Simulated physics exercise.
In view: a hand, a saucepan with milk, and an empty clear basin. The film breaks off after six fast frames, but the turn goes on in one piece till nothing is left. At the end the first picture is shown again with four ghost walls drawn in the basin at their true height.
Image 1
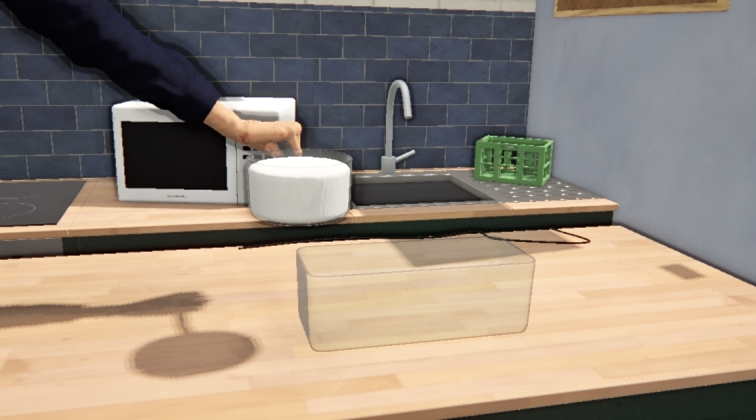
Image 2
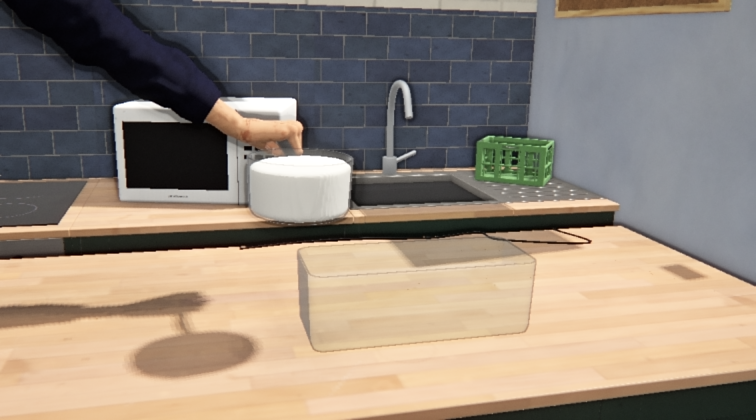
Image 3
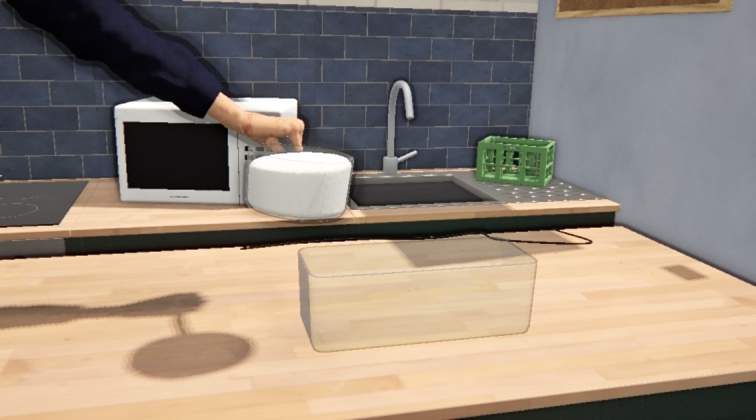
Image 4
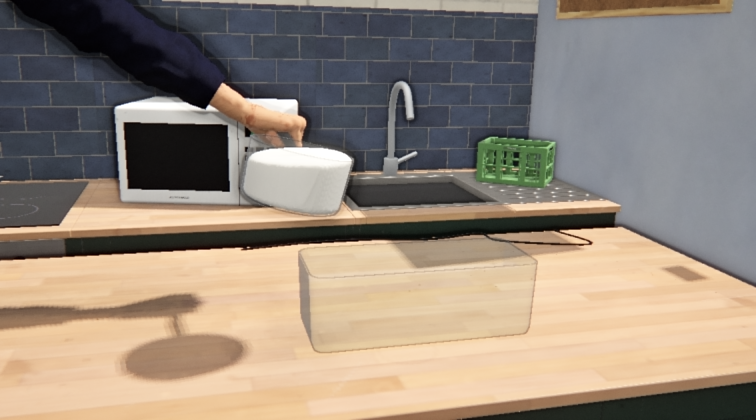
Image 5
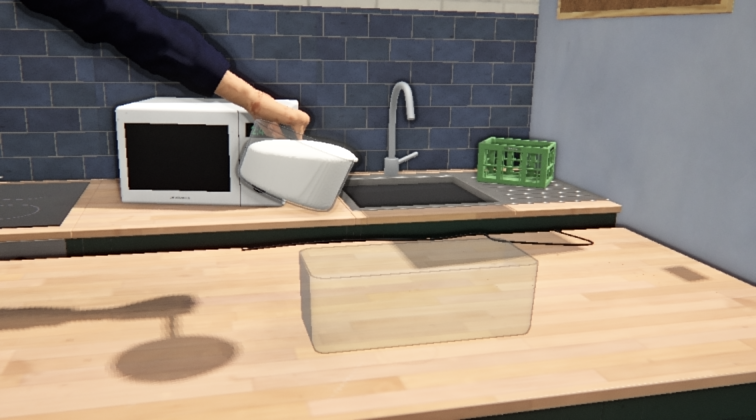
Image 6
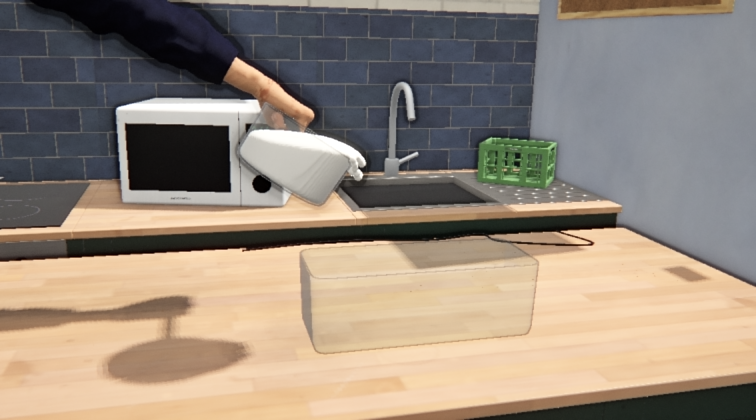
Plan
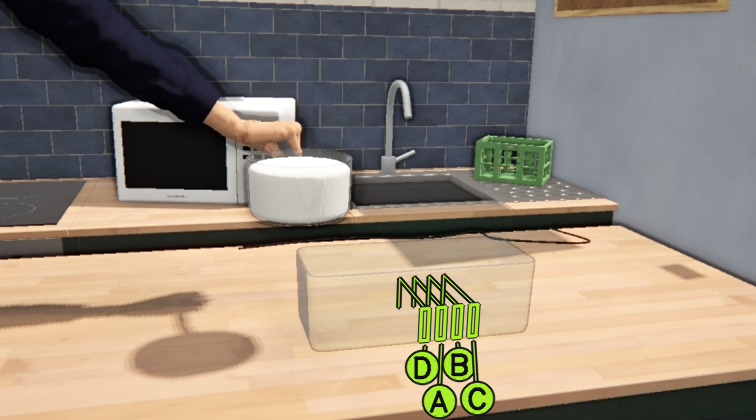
The footage shows a hand holding a white pan above a kitchen counter, behind an empty clear basin. The hand keeps the pan upright, then tilts it steadily to the right until white liquid just crosses its lip.
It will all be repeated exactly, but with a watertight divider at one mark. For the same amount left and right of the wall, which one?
Place A.
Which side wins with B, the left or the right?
The left one.
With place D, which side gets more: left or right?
The right side.
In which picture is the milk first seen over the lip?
Picture 5.
On the marked copy, A at (441, 344); B at (457, 343); C at (473, 341); D at (425, 346).
Choosing A, about 43 % ends left of the wall and 55 % right of it.
Choosing B, about 71 % ends left of the wall and 27 % right of it.
Choosing C, about 86 % ends left of the wall and 6 % right of it; 8 % is lost outside.
Choosing D, about 21 % ends left of the wall and 77 % right of it.
